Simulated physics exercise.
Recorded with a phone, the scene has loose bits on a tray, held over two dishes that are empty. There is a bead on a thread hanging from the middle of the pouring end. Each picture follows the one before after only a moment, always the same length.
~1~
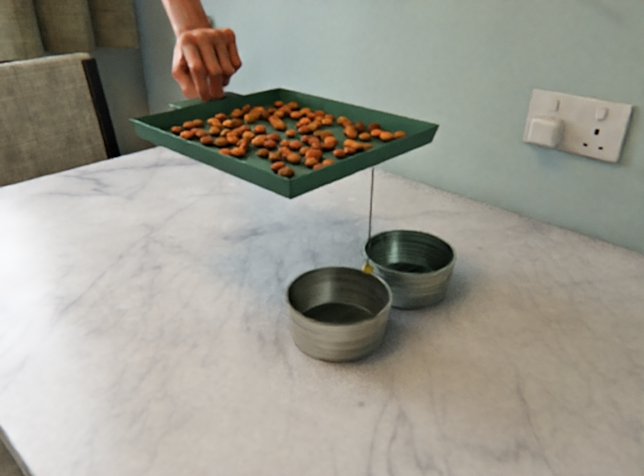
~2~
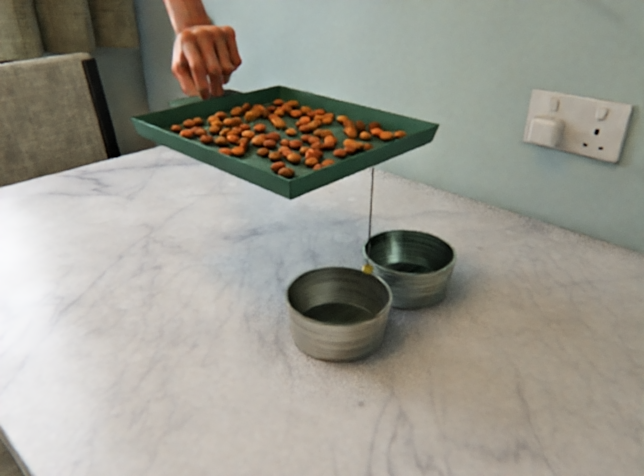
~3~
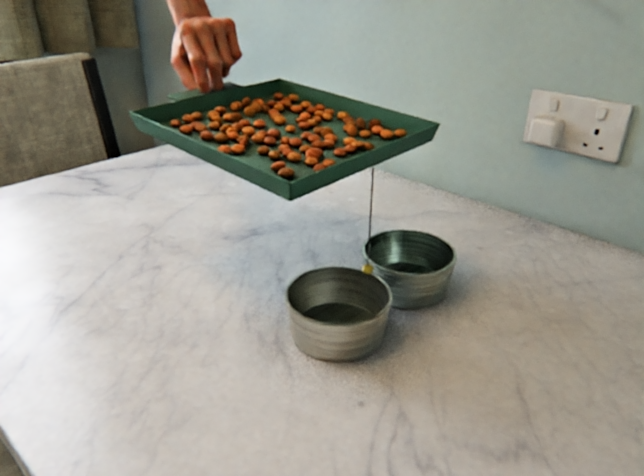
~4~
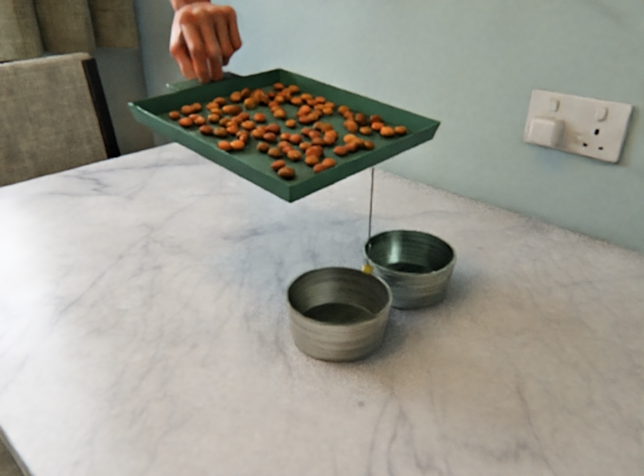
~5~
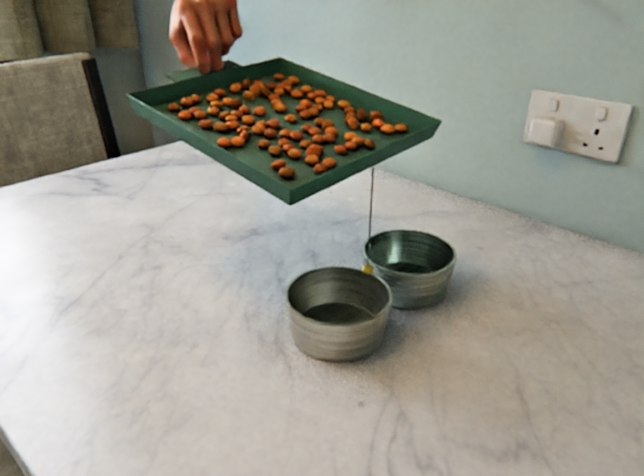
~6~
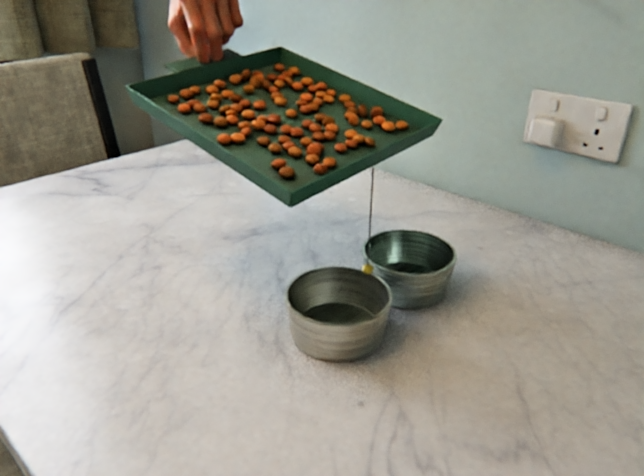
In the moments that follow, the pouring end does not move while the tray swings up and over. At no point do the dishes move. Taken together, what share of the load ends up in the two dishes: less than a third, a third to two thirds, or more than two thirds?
Once it's all tipped, the dishes get not even a third of it.
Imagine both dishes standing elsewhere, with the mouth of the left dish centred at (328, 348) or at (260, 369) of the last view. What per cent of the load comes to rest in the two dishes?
First 80 per cent, second 60 per cent.
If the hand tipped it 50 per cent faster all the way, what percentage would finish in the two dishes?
Estimate: Around 30%.
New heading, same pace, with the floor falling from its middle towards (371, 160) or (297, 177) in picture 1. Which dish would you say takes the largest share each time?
First it's the dish to the right, then it's the dish to the left.
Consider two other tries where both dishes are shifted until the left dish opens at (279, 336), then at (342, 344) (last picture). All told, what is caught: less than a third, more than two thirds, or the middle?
The two tries come out as between a third and two thirds and over two thirds in turn.
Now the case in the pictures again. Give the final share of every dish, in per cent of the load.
Roughly: Left 20 %, right 0 %.
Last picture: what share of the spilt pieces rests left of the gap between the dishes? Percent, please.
I make it about 60 percent or so.
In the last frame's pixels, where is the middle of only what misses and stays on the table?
Centre at rest: About (338, 396).
Soon after the last picture, tray tipped steeply; all on the tray.
A little later, tray tipped right over; most on the tray; a small part outside both; a small part in the air.
Later still, tray tipped past a quarter turn; about a quarter in the left dish; most outside both.
At rest, tray tipped past a quarter turn; about a quarter in the left dish; none in the right dish; most outside both.
